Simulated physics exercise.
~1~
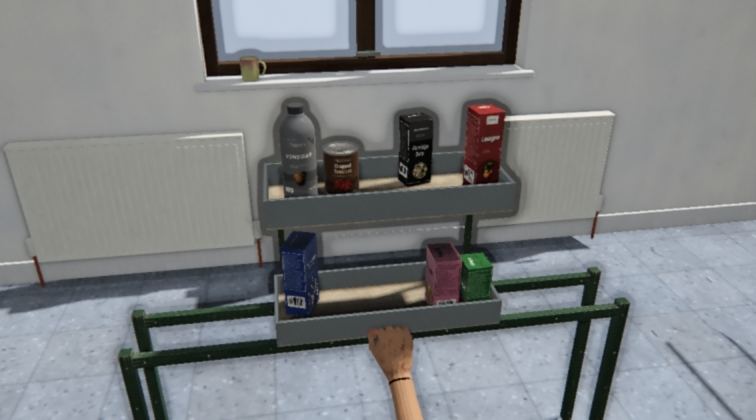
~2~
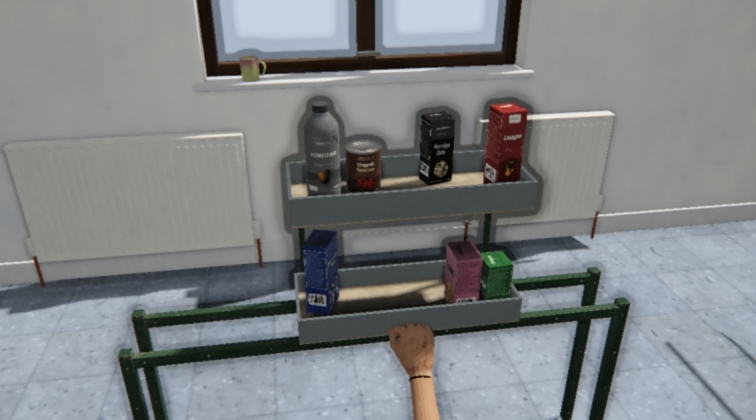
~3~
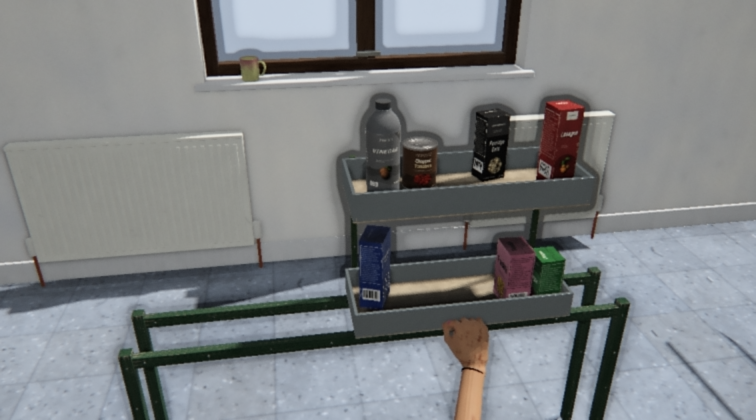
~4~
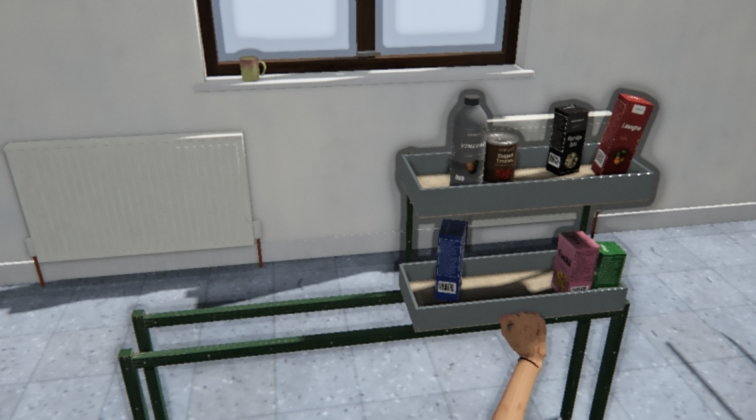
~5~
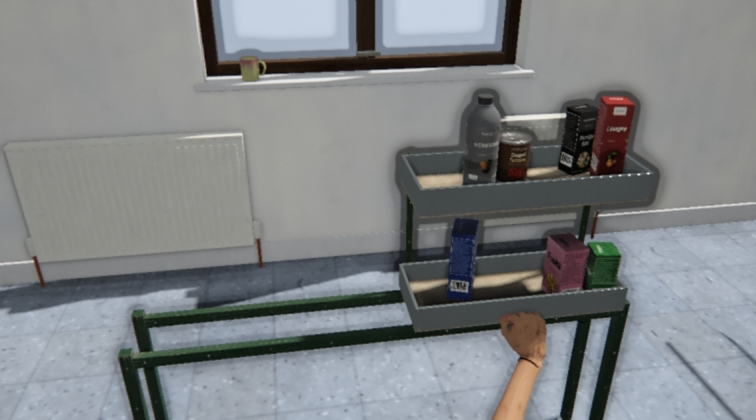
Hand sliding a two-tier grey tray of cartons, bottle and tin right until it stops, red carton tilting, then settling upright.
